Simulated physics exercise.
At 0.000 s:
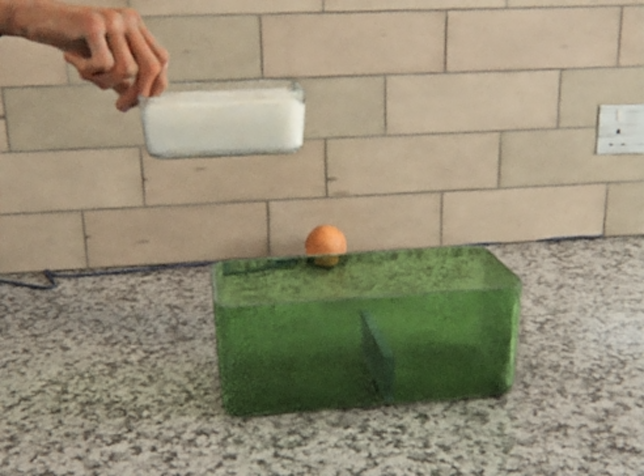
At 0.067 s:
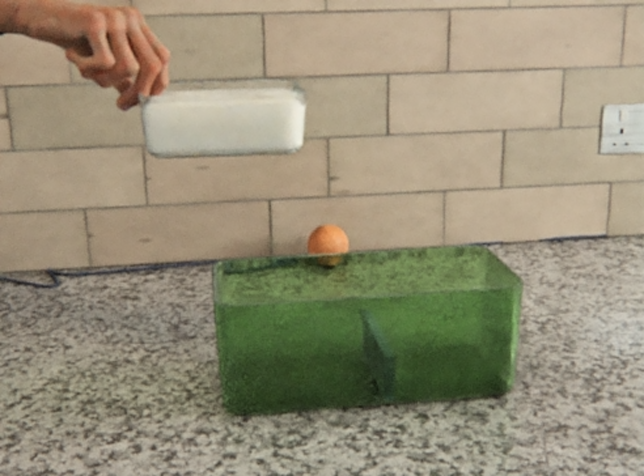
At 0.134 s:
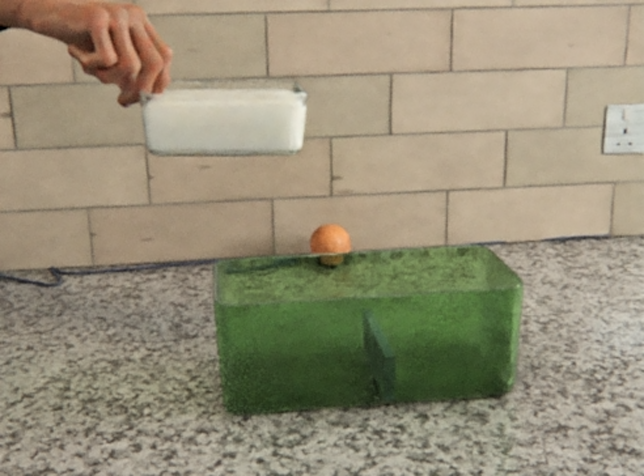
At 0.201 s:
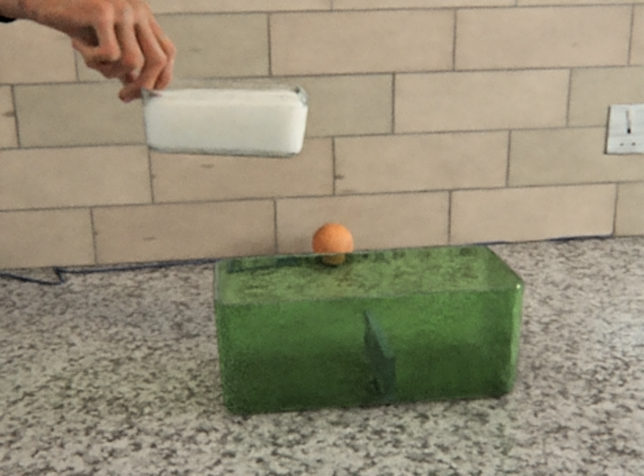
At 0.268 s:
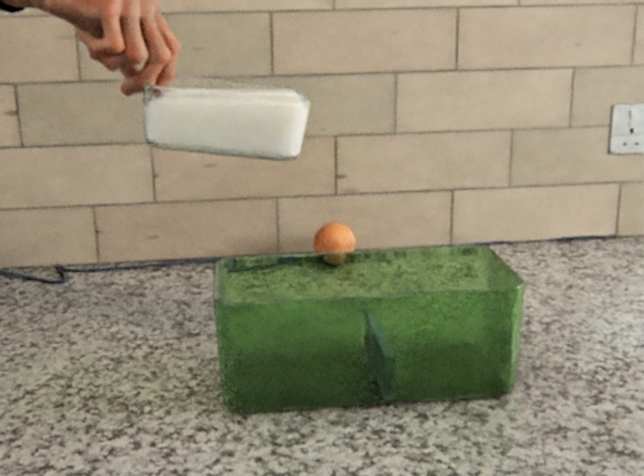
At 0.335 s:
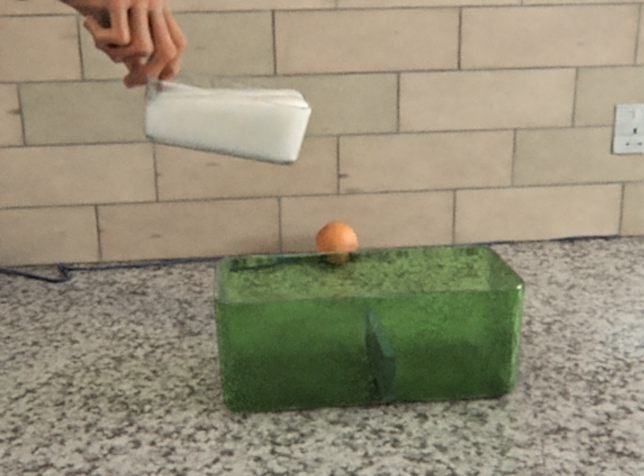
In the video, a hand holds a clear food box of milk above a green, see-through oblong basin on a speckled counter, with an orange ball visible behind it, and gradually tilts the box slightly down to the right.
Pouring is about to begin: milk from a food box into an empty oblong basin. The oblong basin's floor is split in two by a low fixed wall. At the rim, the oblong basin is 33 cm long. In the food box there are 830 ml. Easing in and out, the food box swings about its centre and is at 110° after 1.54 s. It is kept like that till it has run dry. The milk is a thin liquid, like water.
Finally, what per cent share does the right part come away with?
Roughly 52 per cent.
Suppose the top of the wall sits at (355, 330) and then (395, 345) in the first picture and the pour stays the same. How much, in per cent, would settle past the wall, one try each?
The first gives near 65 per cent and the second near 40 per cent.
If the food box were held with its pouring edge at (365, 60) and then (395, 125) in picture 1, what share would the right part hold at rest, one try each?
About 75 %, then about 75 %.
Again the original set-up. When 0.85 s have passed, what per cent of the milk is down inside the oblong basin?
At that time the basin holds about 30 per cent of the liquid.
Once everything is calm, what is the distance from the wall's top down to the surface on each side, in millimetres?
Left about 40 mm, while the right is about 30 mm.
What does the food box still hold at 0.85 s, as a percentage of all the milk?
Roughly 26 %.
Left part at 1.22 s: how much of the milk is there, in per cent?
Reading: Approx. 30 per cent.
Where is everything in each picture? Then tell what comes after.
The first picture shows tilt 0°; pouring edge (299, 88); surface from (145, 101) to (296, 95); the oblong basin's rim runs from (213, 285) to (503, 266); the wall's top is at (377, 333).
The second picture shows tilt 1°; pouring edge (300, 88); surface from (146, 100) to (297, 95).
The third picture shows tilt 2°; pouring edge (301, 90); surface from (148, 98) to (298, 96).
The fourth picture shows tilt 5°; pouring edge (303, 93); surface from (149, 97) to (300, 97).
The fifth picture shows tilt 8°; pouring edge (304, 98); surface from (151, 97) to (301, 96).
The sixth picture shows tilt 12°; pouring edge (306, 103); surface from (152, 97) to (306, 97); 1 per cent is over the edge.
After 0.85 s the tilt is 63° and 26 per cent is still to pour, 5 is left of the wall and 24 right of it.
After 1.22 s the tilt is 99° and 4 per cent is still to pour, 30 is left of the wall and 52 right of it.
After 1.61 s the tilt is 110° and 0 per cent is still to pour, 37 is left of the wall and 52 right of it.
After 2.04 s the tilt is 110° and 0 per cent is still to pour, 37 is left of the wall and 52 right of it.
In the end 37 per cent lies left of the wall, 52 right of it and 10 outside.
